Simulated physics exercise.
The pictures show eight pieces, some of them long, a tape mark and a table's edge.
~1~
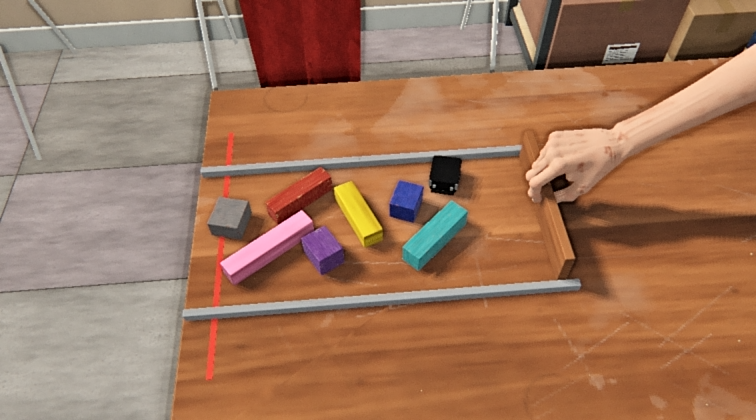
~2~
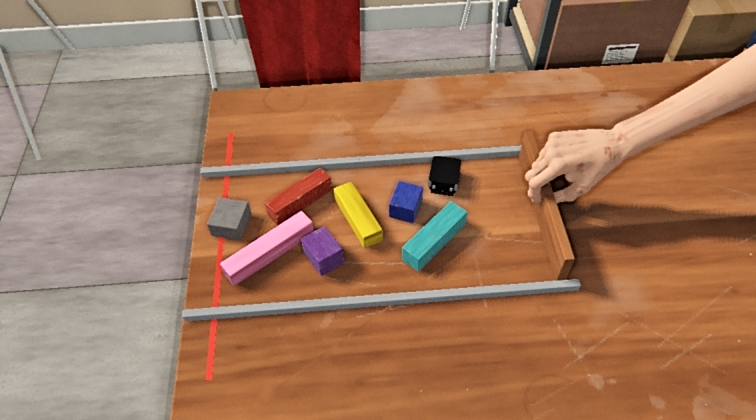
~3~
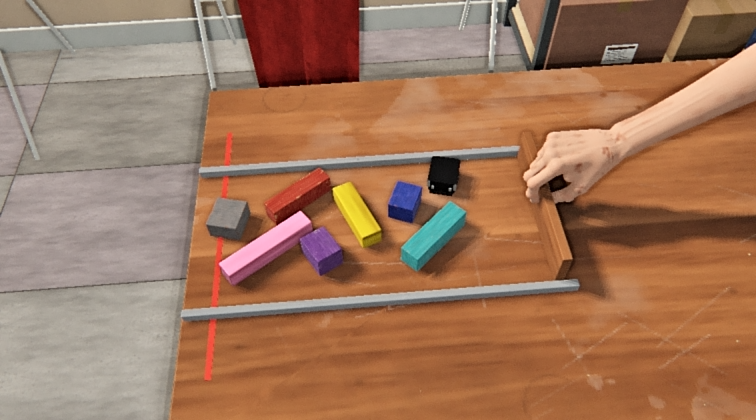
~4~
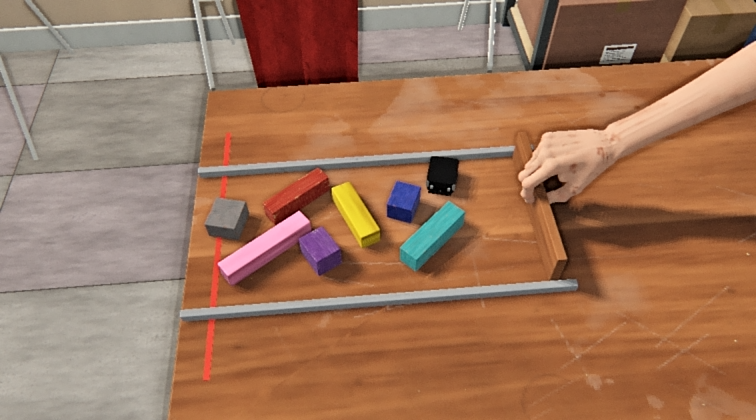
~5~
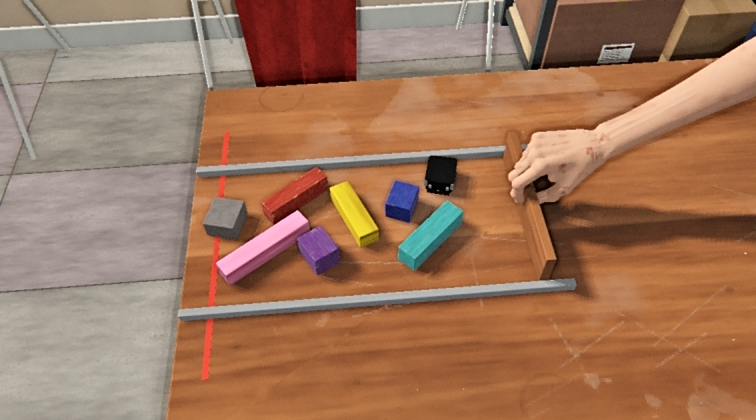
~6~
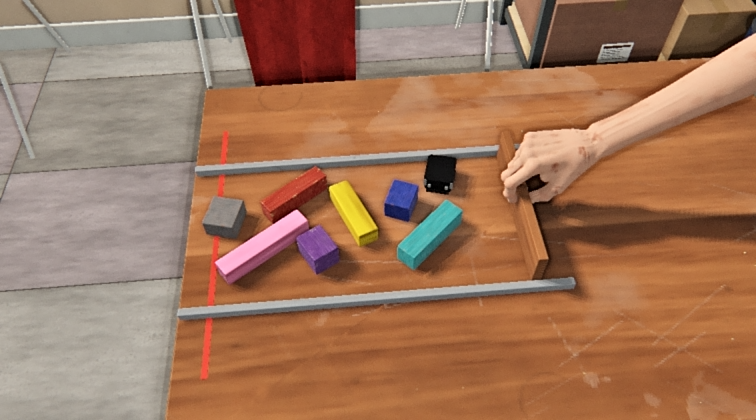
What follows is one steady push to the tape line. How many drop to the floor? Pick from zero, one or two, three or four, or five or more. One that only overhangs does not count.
The number that fall off is five or more.
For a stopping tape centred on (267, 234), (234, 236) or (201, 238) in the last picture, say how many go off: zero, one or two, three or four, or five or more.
The falls would be either one or two; 3 or 4; at least five.
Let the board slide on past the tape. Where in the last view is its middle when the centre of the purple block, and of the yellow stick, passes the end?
For the purple block at (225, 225), for the yellow stick at (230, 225).
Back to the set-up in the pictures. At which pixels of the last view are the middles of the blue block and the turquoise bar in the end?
Near (198, 209) and (201, 262).
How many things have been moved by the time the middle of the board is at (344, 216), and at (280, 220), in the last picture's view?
First 7, then 8.
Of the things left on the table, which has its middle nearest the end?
Foremost is the blue block.
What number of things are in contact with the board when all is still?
That makes 3.
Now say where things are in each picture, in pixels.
In the first picture, grey block (230, 218); pink stick (269, 247); red bar (300, 195); board (544, 202); tape (222, 238).
In the second picture, pink stick (269, 248); purple block (323, 251).
In the third picture, red bar (299, 196); turquoise bar (434, 236).
In the fourth picture, grey block (227, 219); yellow stick (356, 214).
In the fifth picture, pink stick (265, 247); blue block (402, 202).
In the sixth picture, grey block (225, 217); pink stick (264, 246); red bar (295, 195); board (520, 203); tape (217, 237).
Soon after, none off yet; grey block at rest near (225, 217); pink stick at rest near (264, 246); red bar at rest near (295, 195).
Then, none off yet; grey block at rest near (225, 217); pink stick moved a little near (250, 251); red bar moved a little near (280, 188).
Further on, none off yet; grey block on its side near (169, 258); pink stick moved about its own width near (187, 262); red bar moved about its own width near (205, 193).
At rest, the number that fall off is five or more; fallen, yellow stick, purple block, red bar, pink stick and grey block.
